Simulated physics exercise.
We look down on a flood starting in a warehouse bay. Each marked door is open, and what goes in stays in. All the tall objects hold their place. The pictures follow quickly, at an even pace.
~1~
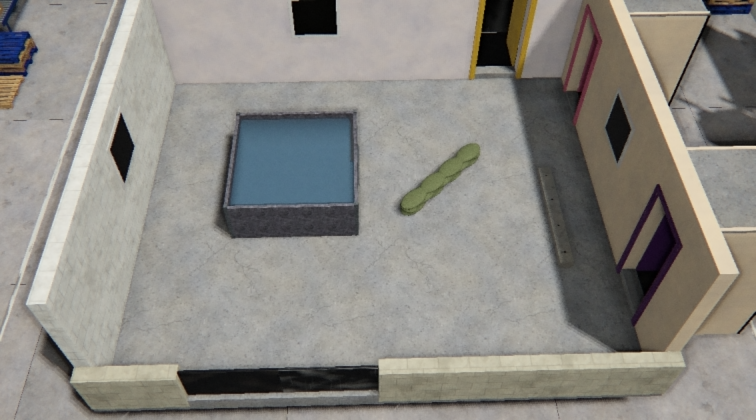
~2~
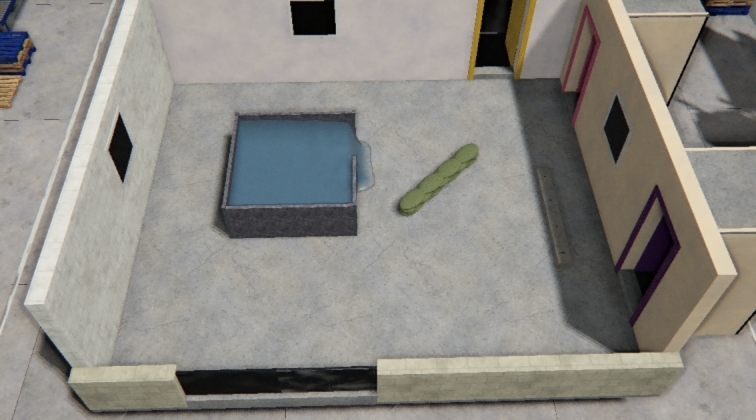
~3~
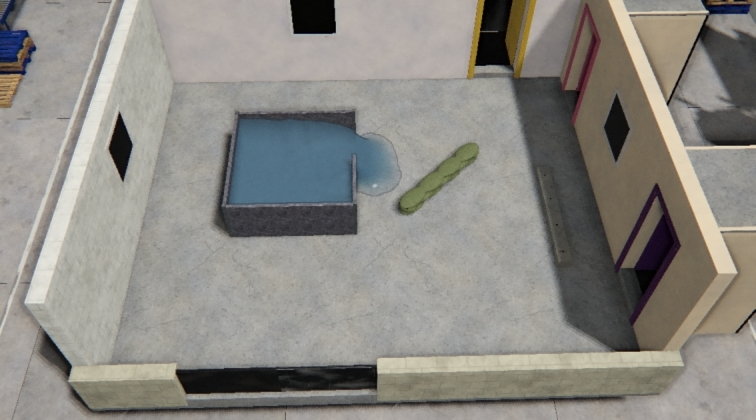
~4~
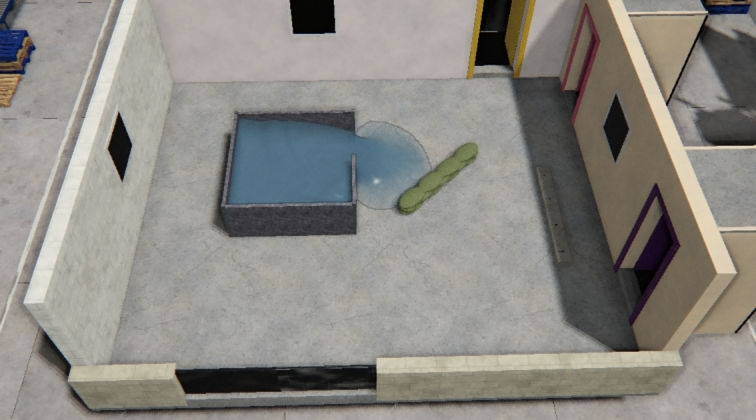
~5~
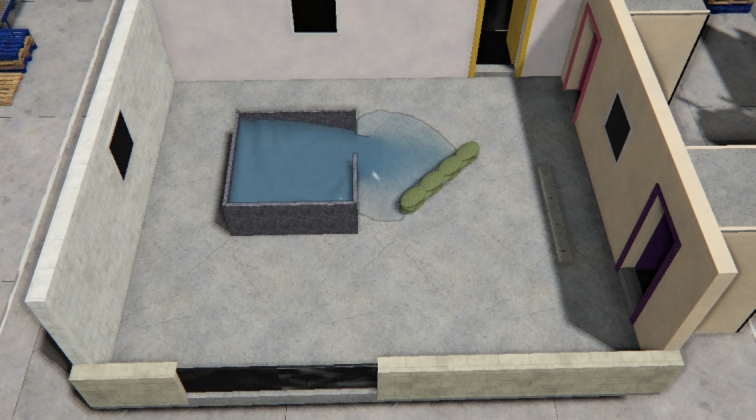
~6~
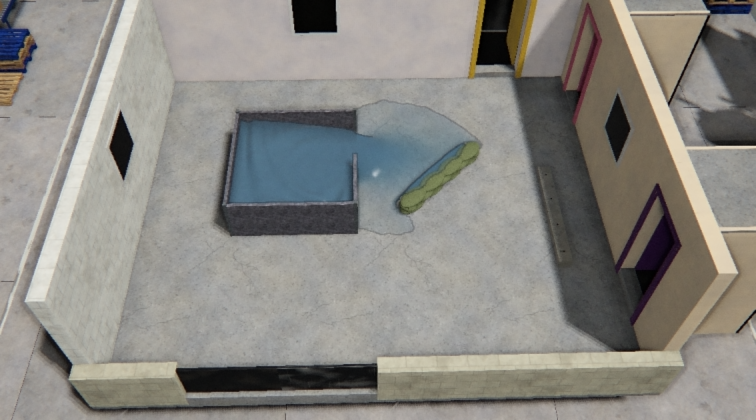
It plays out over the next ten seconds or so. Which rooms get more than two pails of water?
One by one: The yellow door lets in a lot; the purple door admits no more than that; the pink door lets in a lot.
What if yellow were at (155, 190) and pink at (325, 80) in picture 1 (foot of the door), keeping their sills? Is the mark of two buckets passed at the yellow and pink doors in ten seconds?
One by one: Yellow door stays under, pink door lets less in.
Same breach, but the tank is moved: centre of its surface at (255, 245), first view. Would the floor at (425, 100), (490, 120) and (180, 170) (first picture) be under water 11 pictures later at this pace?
In turn: Under water, wet, dry.
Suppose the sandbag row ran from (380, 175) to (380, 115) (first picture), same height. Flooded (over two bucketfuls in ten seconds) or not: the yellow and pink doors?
Then: Yellow door lets less in; pink door goes over.
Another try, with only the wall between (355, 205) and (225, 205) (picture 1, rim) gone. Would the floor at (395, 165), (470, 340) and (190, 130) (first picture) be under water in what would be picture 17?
As listed: Clear, awash, no water.
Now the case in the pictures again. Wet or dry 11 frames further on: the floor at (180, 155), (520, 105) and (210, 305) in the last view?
One after the other: No water, awash, free of water.
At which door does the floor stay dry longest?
It is the purple-painted one.
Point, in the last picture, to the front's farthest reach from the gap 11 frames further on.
Close to (559, 79).
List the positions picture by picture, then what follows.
In the first picture, the water tank at (294, 160) is whole and still.
In the second picture, the front is at (365, 188), out from the gap at (353, 154).
In the third picture, water pours out at (353, 155) and has run to (393, 184).
In the fourth picture, water pours out at (352, 156) and has run to (426, 173).
In the fifth picture, the front is at (456, 156), out from the gap at (354, 155).
In the sixth picture, the front is at (476, 143), out from the gap at (354, 155).
A moment on, water covers 20 % of the floor; the yellow door not reached, the purple door not reached, the pink door wet at the sill, nothing in.
Next, water covers 30 % of the floor; the yellow door over two buckets in, the purple door not reached, the pink door over two buckets in.
Then, water covers 30 % of the floor; the yellow door far over two buckets in, the purple door not reached, the pink door far over two buckets in.
Later, water covers 55 % of the floor; the yellow door far over two buckets in, the purple door wet at the sill, nothing in, the pink door far over two buckets in.
In the end, water covers 80 % of the floor; the yellow door far over two buckets in, the purple door wet at the sill, nothing in, the pink door far over two buckets in.
